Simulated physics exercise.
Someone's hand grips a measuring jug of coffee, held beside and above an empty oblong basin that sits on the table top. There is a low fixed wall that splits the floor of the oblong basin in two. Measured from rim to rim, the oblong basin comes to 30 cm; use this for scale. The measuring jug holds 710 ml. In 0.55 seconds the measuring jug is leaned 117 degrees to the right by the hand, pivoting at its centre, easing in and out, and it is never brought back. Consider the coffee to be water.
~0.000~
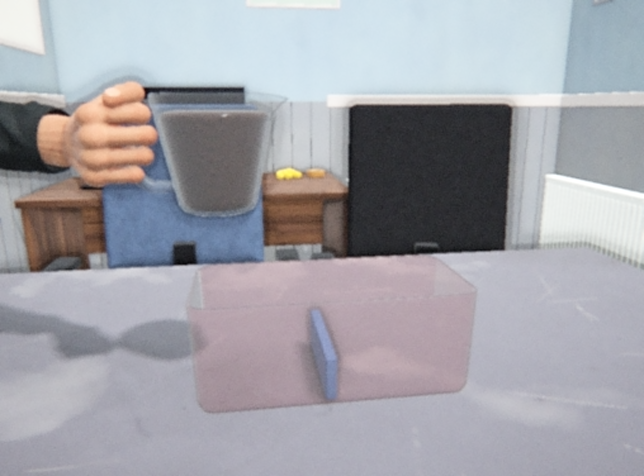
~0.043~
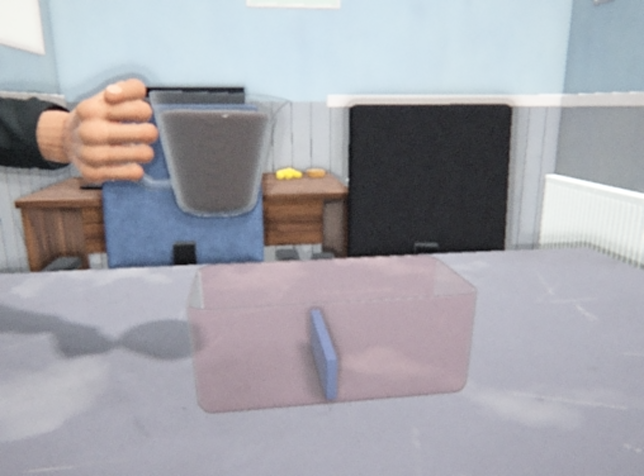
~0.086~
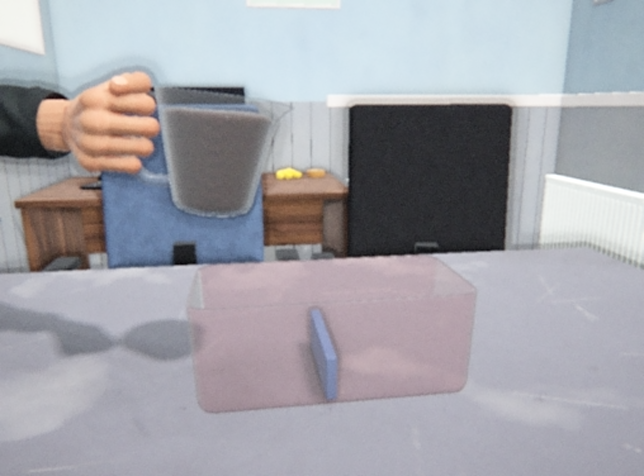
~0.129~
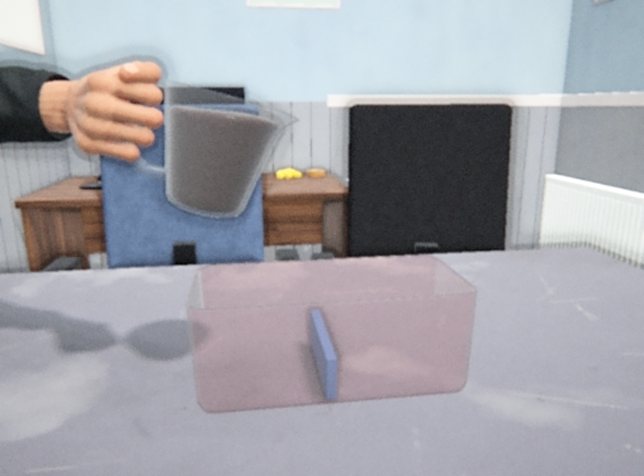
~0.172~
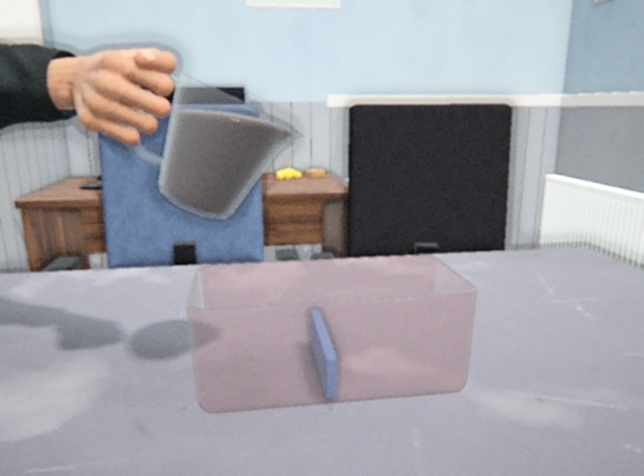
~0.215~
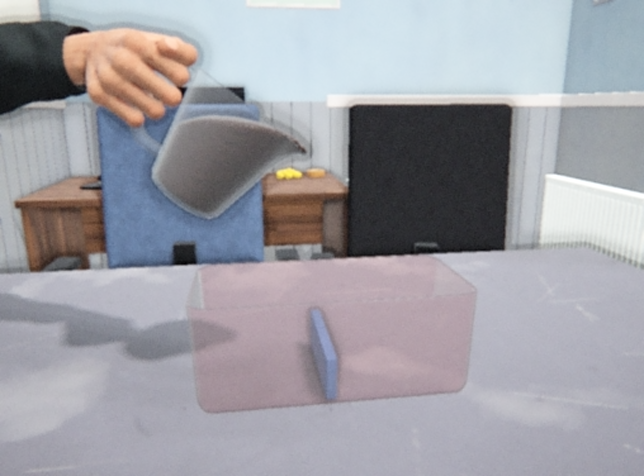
At the start, a hand holds a clear measuring jug of dark liquid upright above and to the left of an empty, pinkish oblong basin with a blue upright wall inside. The hand then leans the jug steadily rightward until the liquid reaches its pouring edge.
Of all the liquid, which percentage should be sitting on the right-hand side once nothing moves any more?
Around 46 per cent should be sitting there.
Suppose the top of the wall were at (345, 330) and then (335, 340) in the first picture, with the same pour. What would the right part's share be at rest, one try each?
In turn about 25 and 35 per cent.
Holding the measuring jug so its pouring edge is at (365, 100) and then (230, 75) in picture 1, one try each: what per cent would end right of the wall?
Around 80 per cent first, around 10 per cent next.
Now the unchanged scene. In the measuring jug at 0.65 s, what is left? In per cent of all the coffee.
1 in a hundred, give or take.
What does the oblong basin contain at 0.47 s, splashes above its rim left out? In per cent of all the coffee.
Around 42 percent.
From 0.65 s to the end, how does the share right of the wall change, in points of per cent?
There is a rise of about 4.
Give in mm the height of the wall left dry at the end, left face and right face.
Left roughly 32 mm; right roughly 34 mm.
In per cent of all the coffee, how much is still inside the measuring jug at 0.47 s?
Portion remaining: Approx. 30 per cent.
After 0.47 s the tilt is 110° and 30 per cent is still to pour, 4 is left of the wall and 38 right of it.
After 0.65 s the tilt is 117° and 1 per cent is still to pour, 45 is left of the wall and 42 right of it.
After 0.84 s the tilt is 117° and 0 per cent is still to pour, 47 is left of the wall and 44 right of it.
After 1.05 s the tilt is 117° and 0 per cent is still to pour, 48 is left of the wall and 45 right of it.
In the end 48 per cent lies left of the wall, 46 right of it and 6 outside.
